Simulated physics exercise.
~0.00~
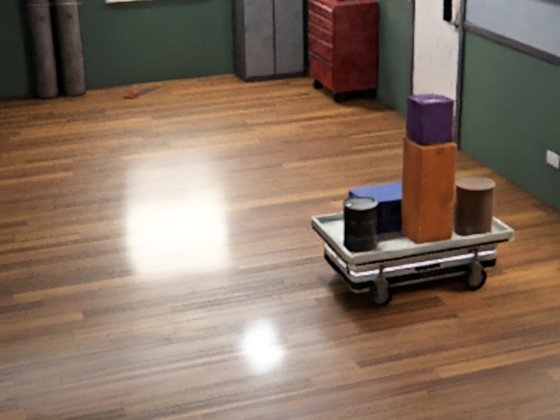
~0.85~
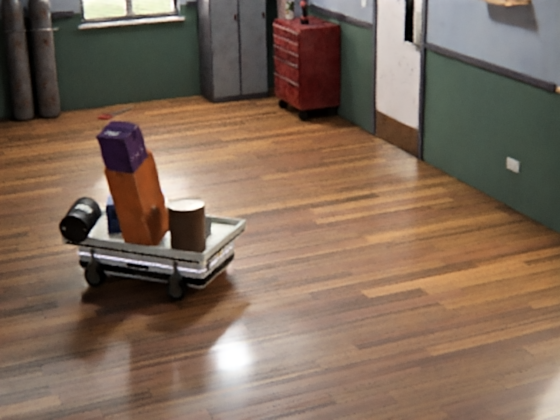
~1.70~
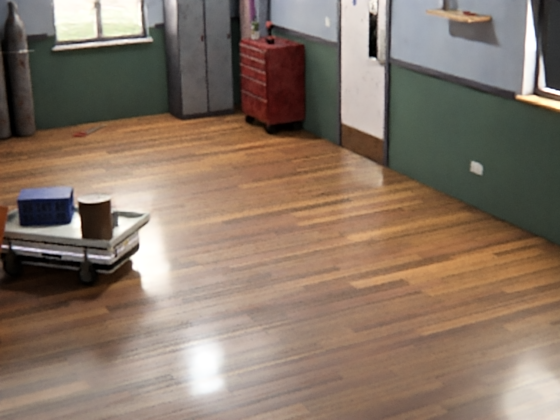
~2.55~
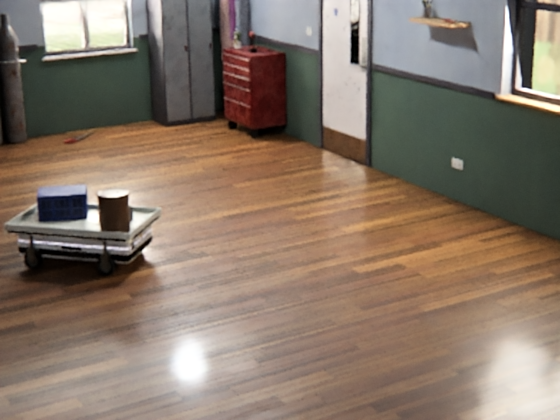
A cart rolls left and stops, losing the orange and purple boxes and black canister.
